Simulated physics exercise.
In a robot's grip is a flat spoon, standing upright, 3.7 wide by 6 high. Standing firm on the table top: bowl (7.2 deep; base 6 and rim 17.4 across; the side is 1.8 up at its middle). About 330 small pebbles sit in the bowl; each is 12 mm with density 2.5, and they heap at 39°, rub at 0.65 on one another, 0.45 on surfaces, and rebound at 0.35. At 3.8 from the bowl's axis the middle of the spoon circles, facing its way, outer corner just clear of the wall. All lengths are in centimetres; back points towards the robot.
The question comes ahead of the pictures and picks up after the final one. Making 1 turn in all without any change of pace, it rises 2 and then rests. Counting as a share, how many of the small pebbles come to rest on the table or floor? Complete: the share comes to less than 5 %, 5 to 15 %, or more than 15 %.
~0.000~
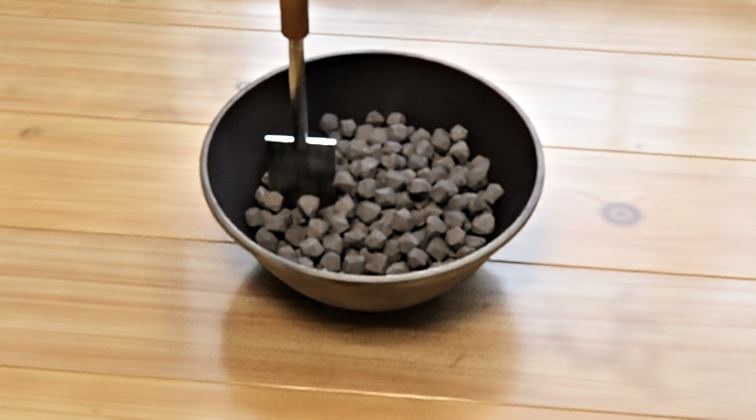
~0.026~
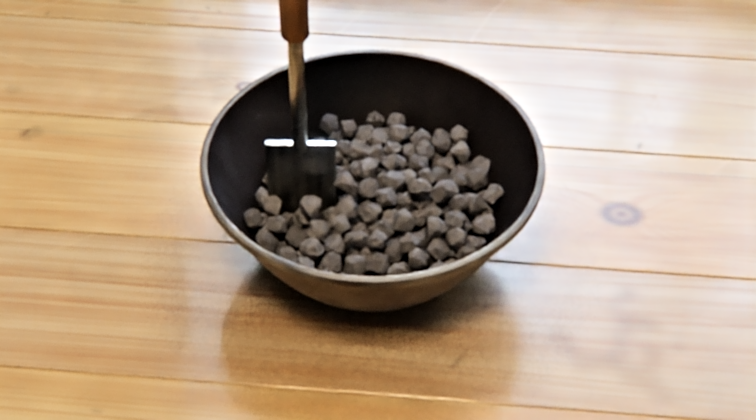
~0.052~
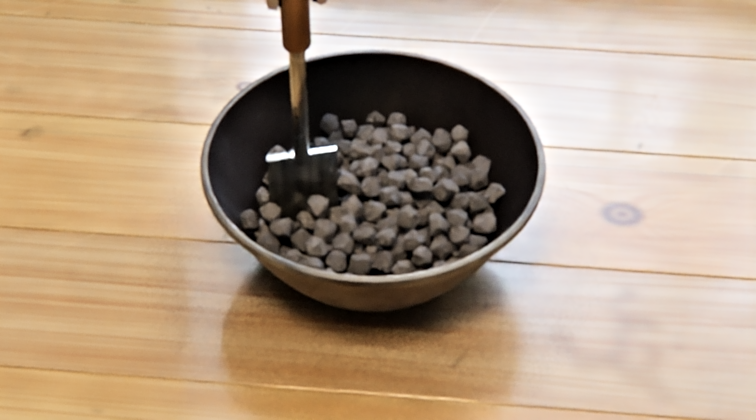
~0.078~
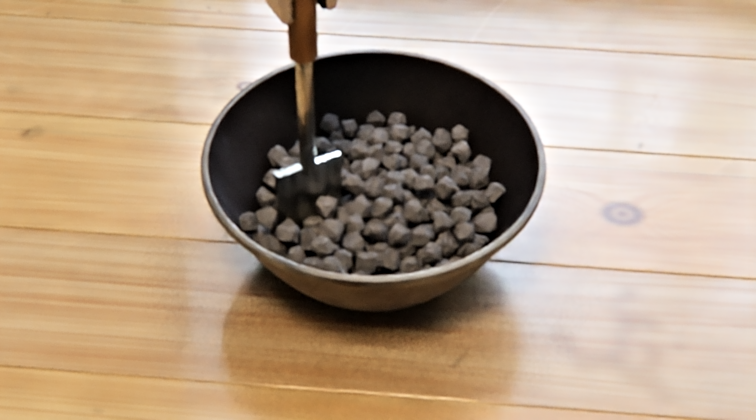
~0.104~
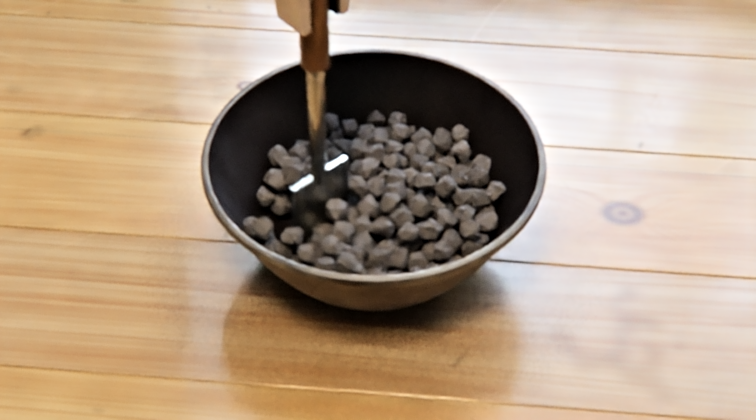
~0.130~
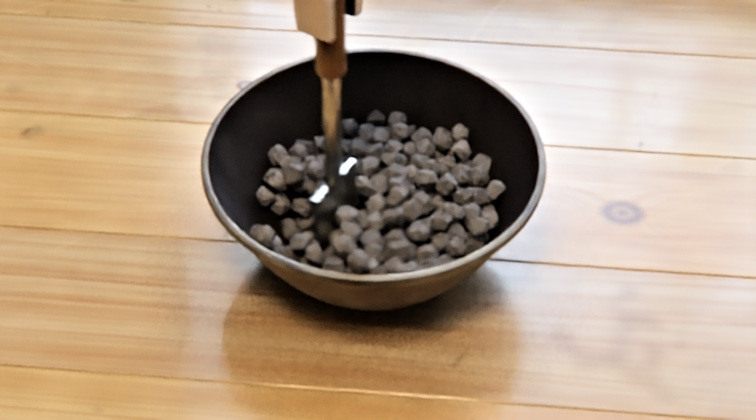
The share comes to between 5 and 15 %.
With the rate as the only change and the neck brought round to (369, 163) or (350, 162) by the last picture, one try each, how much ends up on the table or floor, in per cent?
So, roughly 20 percent the first time and 15 percent the second.
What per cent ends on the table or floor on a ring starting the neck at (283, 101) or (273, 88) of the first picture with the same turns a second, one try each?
Near 10 and 10 in a hundred, one try each.
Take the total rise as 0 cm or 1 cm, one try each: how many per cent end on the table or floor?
I'd reckon around 15 and 10 per cent.
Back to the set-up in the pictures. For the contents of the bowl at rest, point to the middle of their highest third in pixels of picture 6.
In the final view it lies around (309, 221).
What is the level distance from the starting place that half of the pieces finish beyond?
Something near 7 cm, measured level.
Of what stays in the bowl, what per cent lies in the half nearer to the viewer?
Close to 60 in a hundred.
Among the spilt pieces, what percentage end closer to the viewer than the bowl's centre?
40 %.
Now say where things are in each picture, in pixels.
Spoon neck at (299, 118), 0° round; upper third of the load around (385, 192), from x 255 to 495, top at y 120; 330 in the bowl, in the first frame.
Spoon neck at (299, 121), 5° round; upper third of the load around (385, 194), from x 255 to 495, top at y 120, in the second frame.
Spoon neck at (301, 131), 18° round; upper third of the load around (384, 201), from x 250 to 495, top at y 120, in the third frame.
Spoon neck at (307, 142), 33° round; upper third of the load around (383, 203), from x 250 to 495, top at y 120, in the fourth frame.
Spoon neck at (318, 151), 48° round; upper third of the load around (385, 207), from x 250 to 495, top at y 120, in the fifth frame.
Spoon neck at (333, 158), 63° round; upper third of the load around (394, 214), from x 260 to 495, top at y 120; 330 in the bowl, in the sixth frame.
After 0.33 s, 177° round, highest piece 9 above the table; 322 in the bowl, 1 on the table or floor, 7 in flight or on the tool.
After 0.53 s, 291° round, highest piece 9 above the table; 311 in the bowl, 17 on the table or floor, 2 in flight or on the tool.
After 0.82 s, 0° round, highest piece 8 above the table; 298 in the bowl, 31 on the table or floor, 1 in flight or on the tool.
After 1.52 s, 0° round, highest piece 8 above the table; 298 in the bowl, 32 on the table or floor.
At rest, 298 in the bowl, 32 on the table or floor. That is 10 % on the table or floor.
